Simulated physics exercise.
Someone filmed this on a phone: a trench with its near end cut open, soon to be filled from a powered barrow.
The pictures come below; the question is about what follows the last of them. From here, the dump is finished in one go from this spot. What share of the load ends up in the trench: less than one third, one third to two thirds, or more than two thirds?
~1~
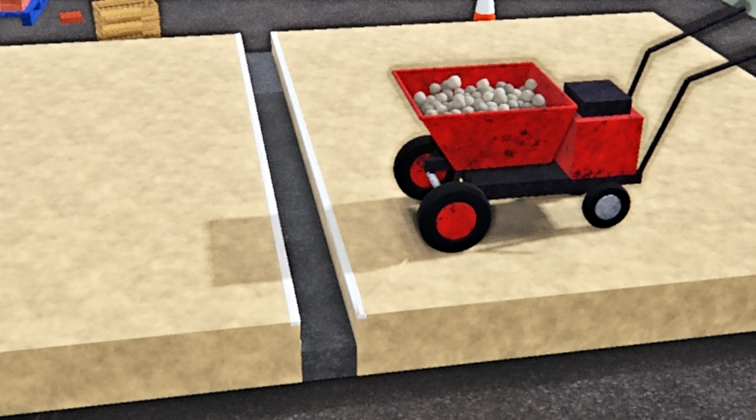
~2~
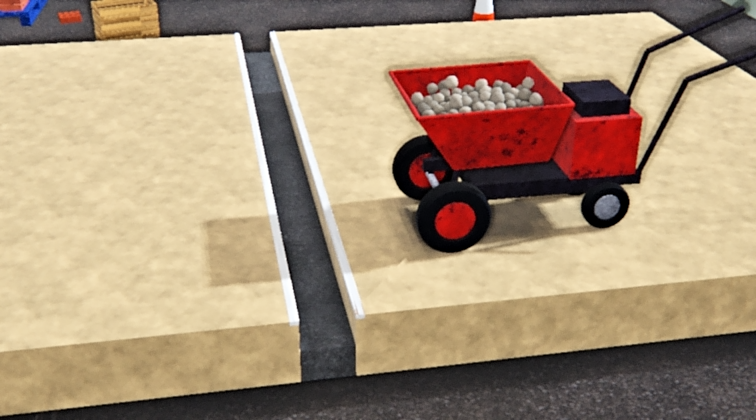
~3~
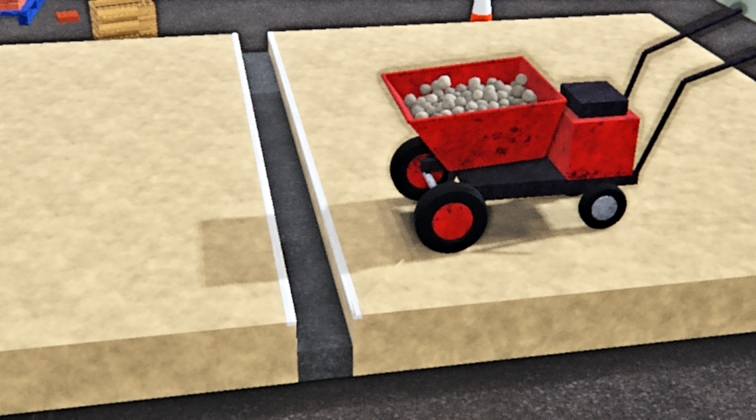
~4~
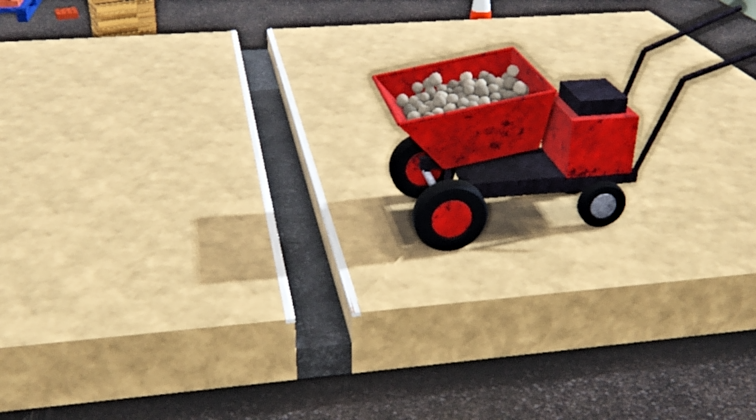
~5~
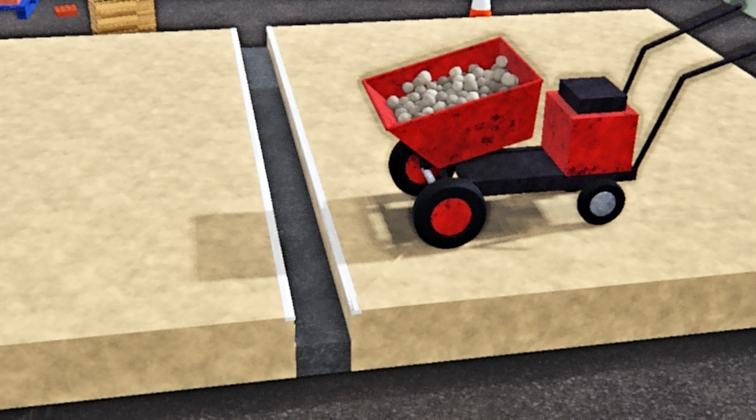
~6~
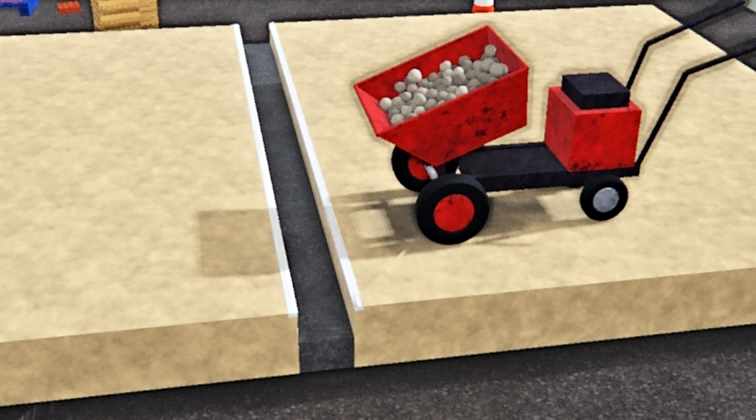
Mostly in, above two thirds.
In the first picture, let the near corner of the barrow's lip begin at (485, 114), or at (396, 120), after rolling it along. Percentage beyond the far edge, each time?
That comes to some 0 in a hundred for the first try and some 40 in a hundred for the second.
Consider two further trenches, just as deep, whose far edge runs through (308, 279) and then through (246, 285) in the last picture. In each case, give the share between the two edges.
Around 50 percent first, around 100 percent second.
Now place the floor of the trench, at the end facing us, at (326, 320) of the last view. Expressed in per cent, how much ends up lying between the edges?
I'd guess close to 50 percent.
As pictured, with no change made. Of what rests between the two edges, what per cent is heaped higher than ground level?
25 in a hundred.
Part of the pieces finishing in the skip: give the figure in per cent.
Roughly 10 per cent.
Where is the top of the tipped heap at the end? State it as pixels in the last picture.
Near (299, 219).
Just after the last frame, skip tipped steeply; every one in the skip.
A moment on, skip tipped right over; the larger part in the skip; about a tenth in or heaped over the trench; just a few beyond it; just a few falling.
Further on, skip tipped right over; roughly a quarter in the skip; roughly two thirds in or heaped over the trench; about a tenth beyond it.
When it is over, skip tipped right over; about a tenth in the skip; the larger part in or heaped over the trench; about a tenth beyond it.
